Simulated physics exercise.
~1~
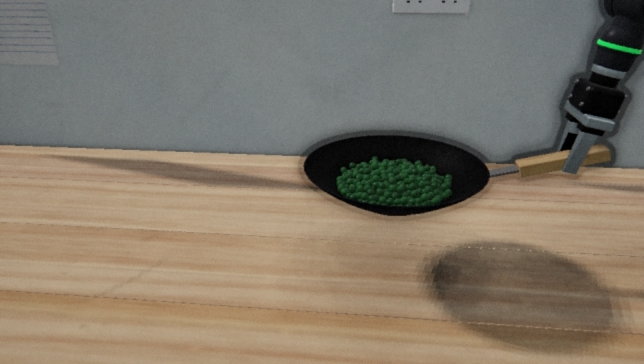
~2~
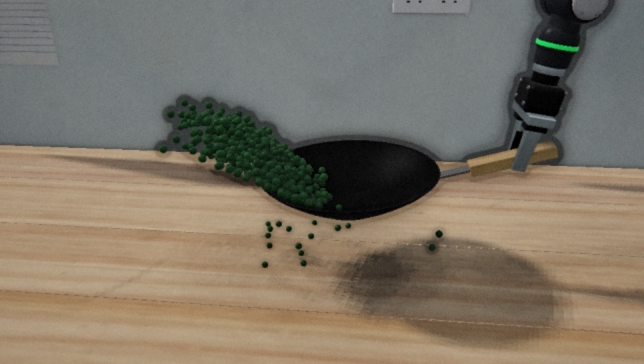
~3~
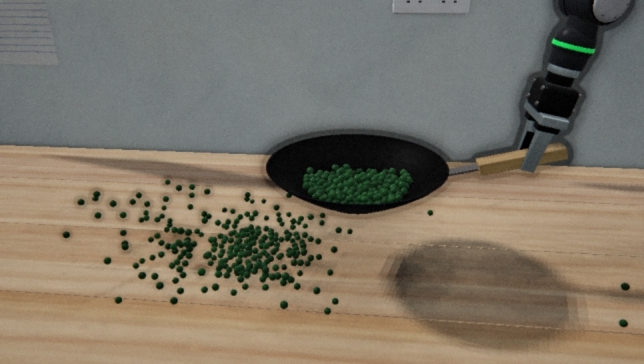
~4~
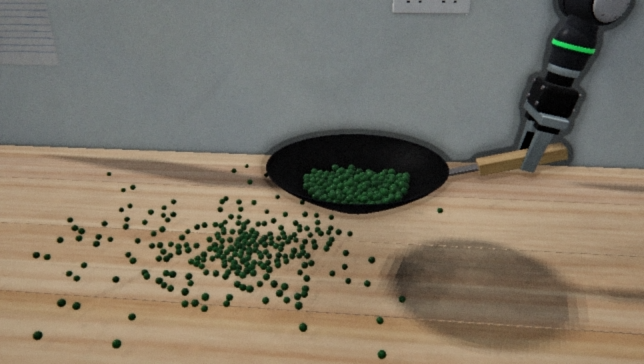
A robot arm jerks a wok of green beads left, spilling many across the table.
